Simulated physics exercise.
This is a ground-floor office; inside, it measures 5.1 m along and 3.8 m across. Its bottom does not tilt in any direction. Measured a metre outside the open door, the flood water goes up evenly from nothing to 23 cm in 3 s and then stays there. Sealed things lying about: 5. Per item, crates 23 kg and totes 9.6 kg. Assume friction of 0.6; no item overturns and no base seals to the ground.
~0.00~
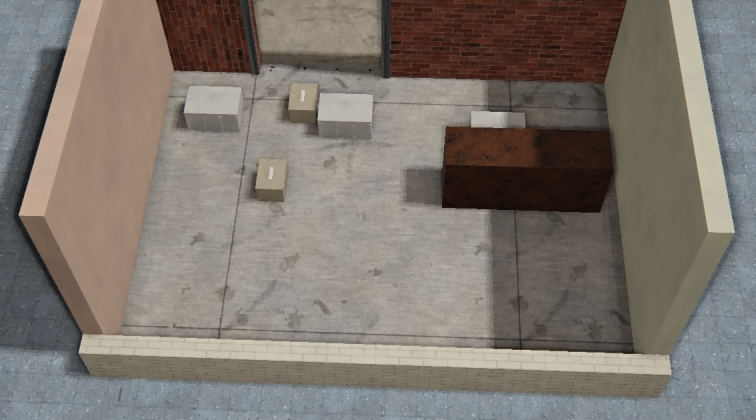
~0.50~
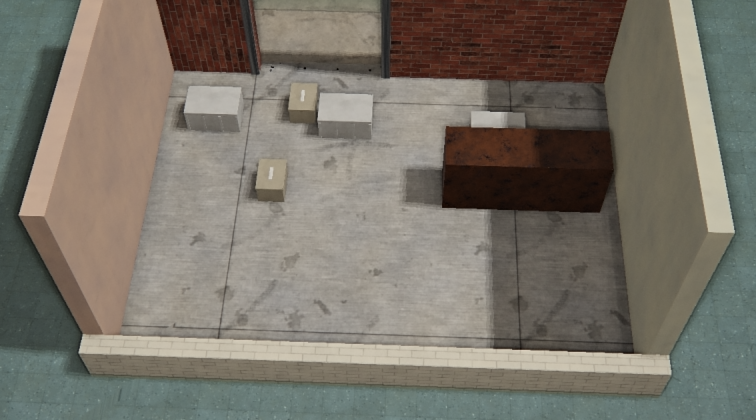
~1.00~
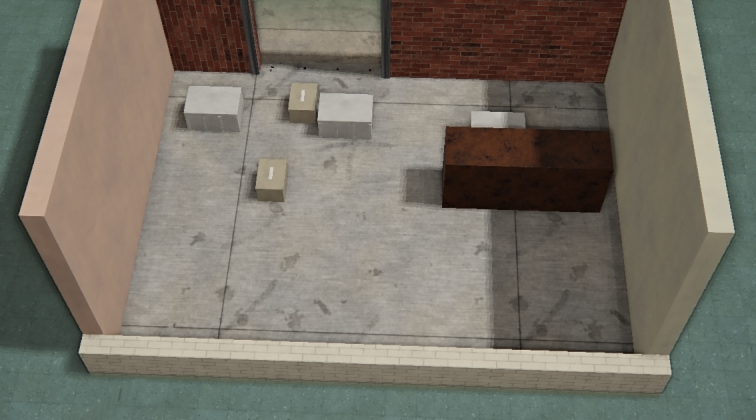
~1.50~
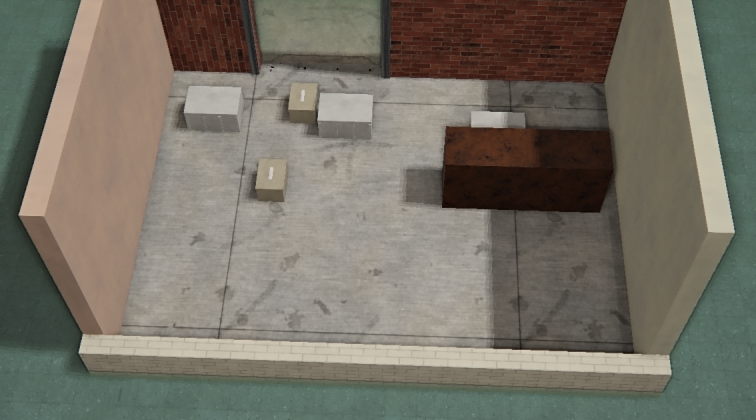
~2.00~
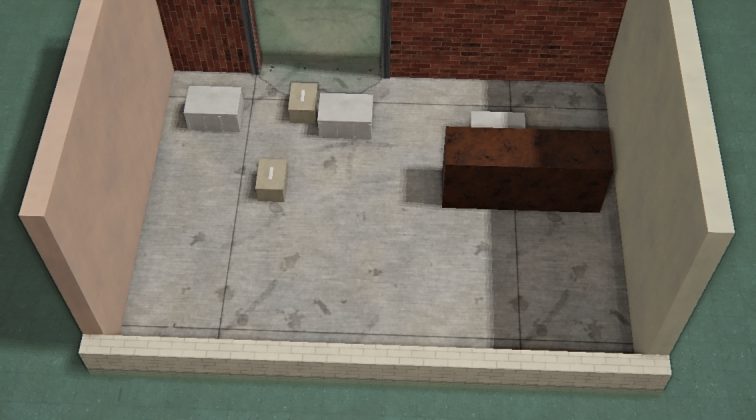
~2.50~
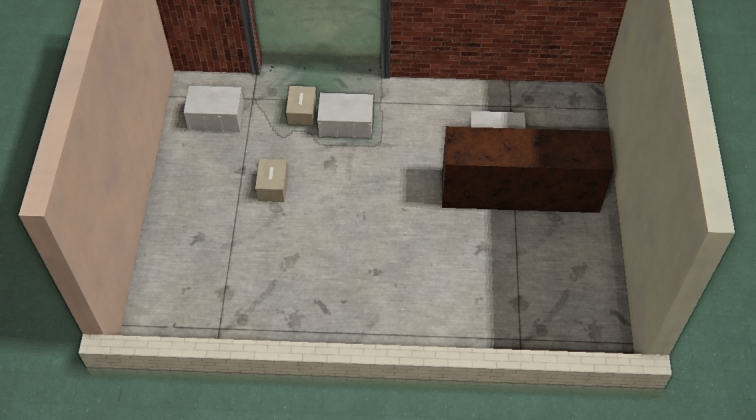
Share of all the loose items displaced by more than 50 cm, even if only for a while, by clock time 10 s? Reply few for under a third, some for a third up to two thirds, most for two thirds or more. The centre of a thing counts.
Some.
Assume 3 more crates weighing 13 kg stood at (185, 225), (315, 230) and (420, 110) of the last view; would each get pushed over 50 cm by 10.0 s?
So the first ends up past the threshold, the second past the threshold, the third below the threshold.
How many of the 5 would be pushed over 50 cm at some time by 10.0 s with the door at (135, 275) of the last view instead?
Result: 1 of them.
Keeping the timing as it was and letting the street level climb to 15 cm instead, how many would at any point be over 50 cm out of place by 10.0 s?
The count would be 1.
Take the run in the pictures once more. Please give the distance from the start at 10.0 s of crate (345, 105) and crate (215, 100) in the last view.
They've ended up 250 cm and 5 cm away, in that order.
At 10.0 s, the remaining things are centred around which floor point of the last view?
They average out to somewhere around (325, 233).
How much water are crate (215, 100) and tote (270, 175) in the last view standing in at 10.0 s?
Roughly 9 and 16 cm.
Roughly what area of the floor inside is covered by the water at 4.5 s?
Some 10.0 m2.
After 3.5 s 1 of 5 are over 50 cm from their spots; 0 afloat.
After 4.5 s 3 of 5 are over 50 cm from their spots; 0 afloat.
After 7.0 s 3 of 5 are over 50 cm from their spots; 2 afloat.
After 10.0 s 3 of 5 are over 50 cm from their spots, and 3 have been at some point; 3 afloat.
